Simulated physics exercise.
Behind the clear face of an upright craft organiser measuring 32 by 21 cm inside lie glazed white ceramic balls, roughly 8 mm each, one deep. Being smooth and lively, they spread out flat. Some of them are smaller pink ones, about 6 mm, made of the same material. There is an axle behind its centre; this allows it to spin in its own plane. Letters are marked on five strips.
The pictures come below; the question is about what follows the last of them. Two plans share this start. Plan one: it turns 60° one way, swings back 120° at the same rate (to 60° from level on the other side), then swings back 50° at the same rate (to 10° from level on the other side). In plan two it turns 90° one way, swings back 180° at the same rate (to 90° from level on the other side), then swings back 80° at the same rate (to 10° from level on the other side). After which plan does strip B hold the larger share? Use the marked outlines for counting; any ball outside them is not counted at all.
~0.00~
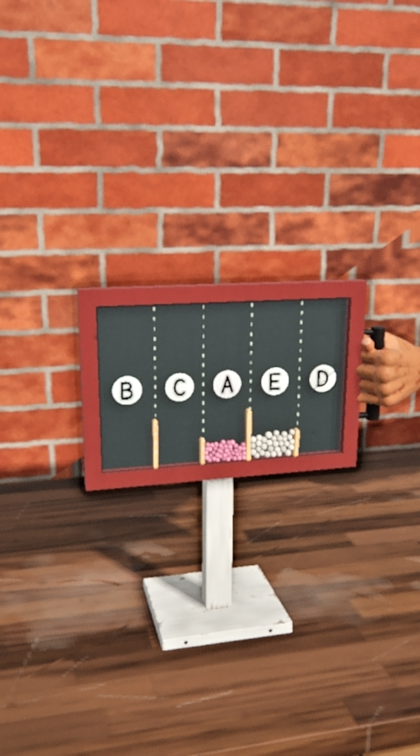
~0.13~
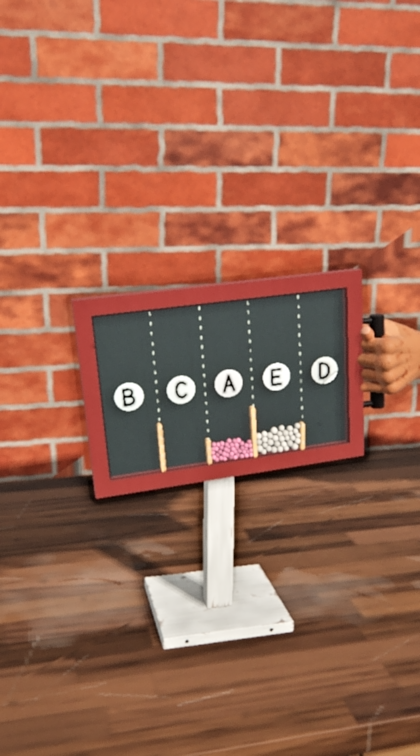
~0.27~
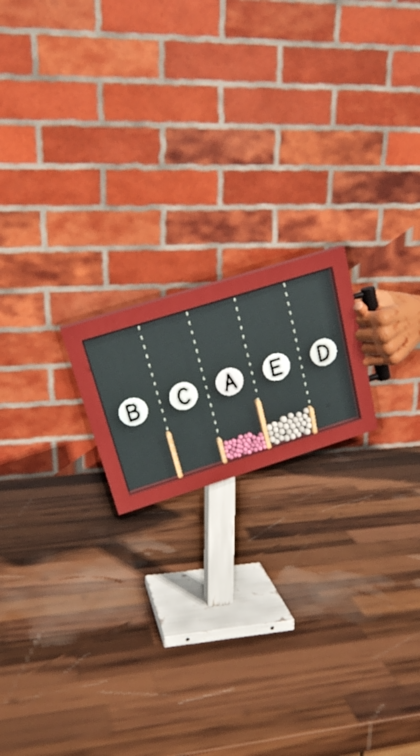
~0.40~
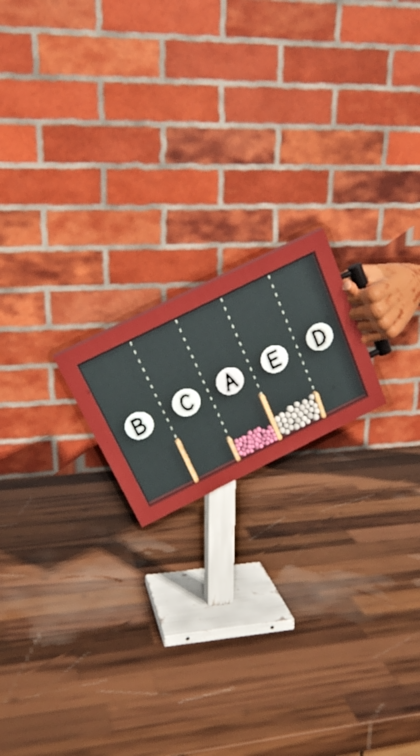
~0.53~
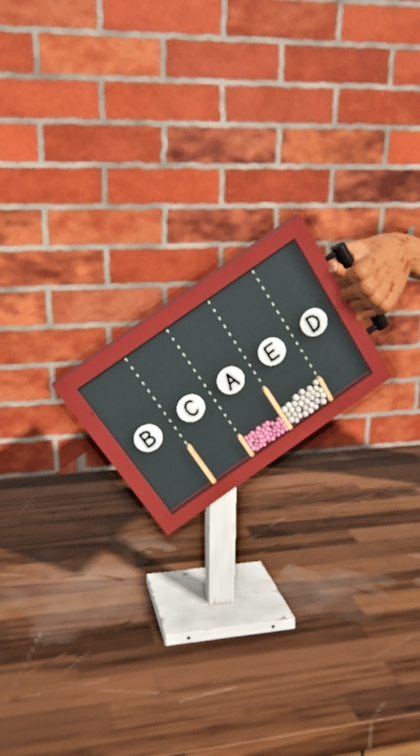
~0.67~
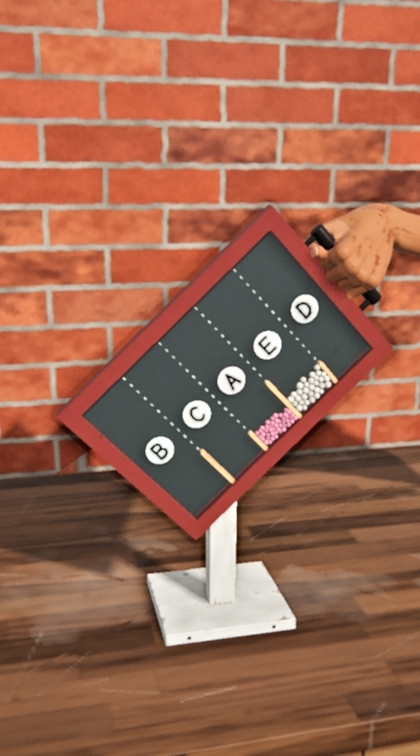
Choose the plan named later.
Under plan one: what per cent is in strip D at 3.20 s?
It works out at roughly 5 per cent.
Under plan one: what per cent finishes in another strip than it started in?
I'd guess roughly 10 percent, give or take.
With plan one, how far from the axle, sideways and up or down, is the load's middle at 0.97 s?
8 cm right, 3 cm below.
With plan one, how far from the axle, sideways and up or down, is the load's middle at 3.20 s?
I'd put it near 2 centimetres to the left and 9 centimetres below.
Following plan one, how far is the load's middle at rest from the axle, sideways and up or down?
The middle sits around 2 cm right of it and 10 cm below it.
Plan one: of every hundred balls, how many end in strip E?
That comes to near 35 percent.
Plan one. 0.97 s, it stands 60° anticlockwise; A 55 %, C 5 %, E 40 %.
After 3.20 s, it stands 35° clockwise; A 55 %, C 5 %, D 5 %, E 35 %.
After 3.62 s, it stands 10° clockwise; A 55 %, C 5 %, D 5 %, E 35 %.
At rest by 4.1 s, it stands 10° clockwise; A 55 %, B 0 %, C 5 %, D 5 %, E 35 %.
Plan two would end with A 25 %, B 20 %, C 20 %, D 20 %, E 15 %.
